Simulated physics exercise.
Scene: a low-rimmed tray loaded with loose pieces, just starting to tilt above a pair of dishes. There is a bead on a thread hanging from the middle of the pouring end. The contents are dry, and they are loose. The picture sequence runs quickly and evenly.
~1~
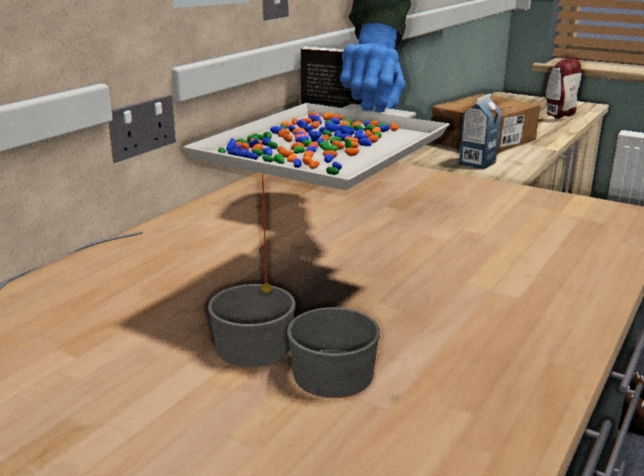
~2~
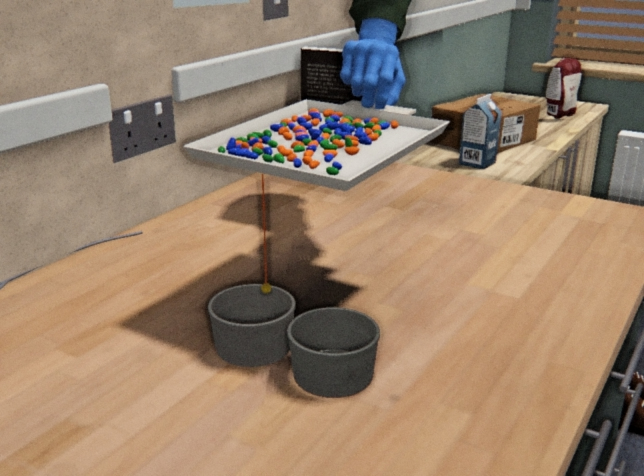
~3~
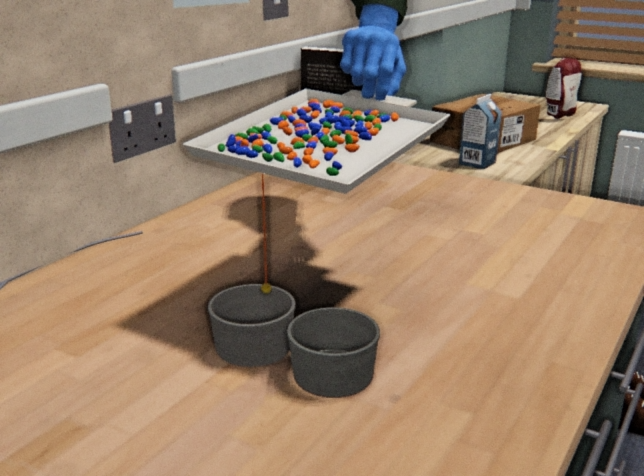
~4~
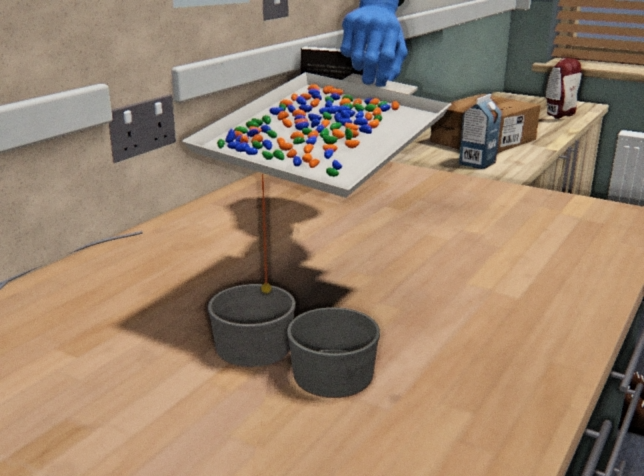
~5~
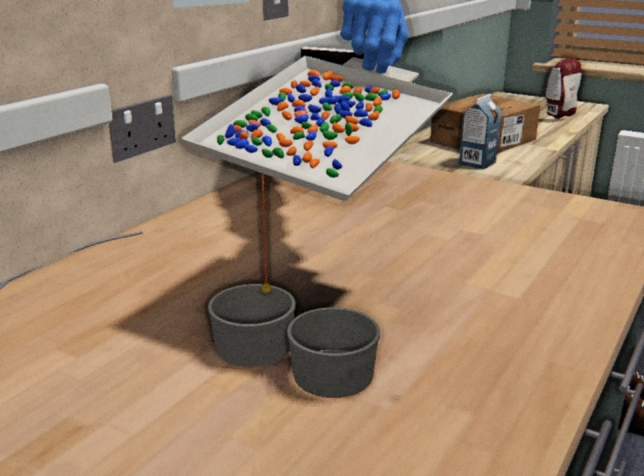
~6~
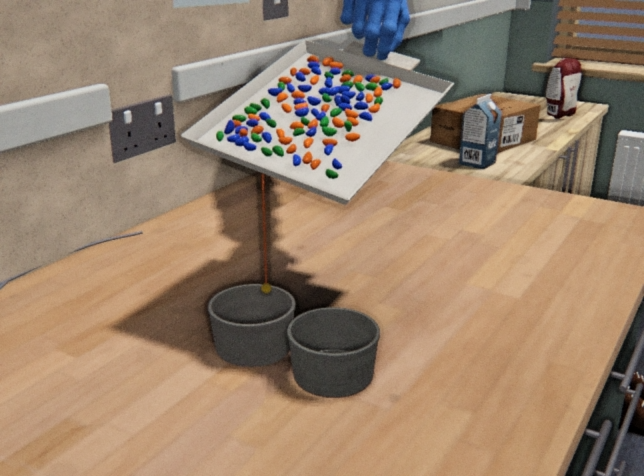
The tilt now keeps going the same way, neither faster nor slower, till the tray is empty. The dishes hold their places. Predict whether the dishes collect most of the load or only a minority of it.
They collect most of it.
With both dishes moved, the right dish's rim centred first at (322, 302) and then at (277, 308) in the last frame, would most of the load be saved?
For the two tries in order: Not as much as half, not as much as half.
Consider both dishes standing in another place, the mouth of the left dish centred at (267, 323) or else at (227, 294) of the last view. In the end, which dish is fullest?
First try, the rightmost dish; second try, the rightmost dish.
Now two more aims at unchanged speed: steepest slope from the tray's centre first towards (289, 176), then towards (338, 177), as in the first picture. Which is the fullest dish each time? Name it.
In the first case it's the one on the right, in the second the one on the right.
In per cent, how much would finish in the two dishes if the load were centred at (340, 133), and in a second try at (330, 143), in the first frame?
First case around 60 %, second case around 80 %.
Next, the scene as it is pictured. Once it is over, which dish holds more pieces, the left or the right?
More winds up in the rightward dish.
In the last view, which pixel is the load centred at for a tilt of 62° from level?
Somewhere near pixel (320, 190).
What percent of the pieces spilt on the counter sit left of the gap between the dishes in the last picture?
Left fraction: Around 60 per cent.
Soon, tray tipped steeply; most on the tray; a small part in the right dish; about a quarter in the air.
A while on, tray tipped right over; a stray few on the tray; about two thirds in the right dish; a small part in the left dish; about a quarter outside both; a small part in the air.
Towards the end, tray tipped past a quarter turn; most in the right dish; a small part in the left dish; about a quarter outside both.
Finally, tray tipped past a quarter turn; most in the right dish; a small part in the left dish; about a quarter outside both.
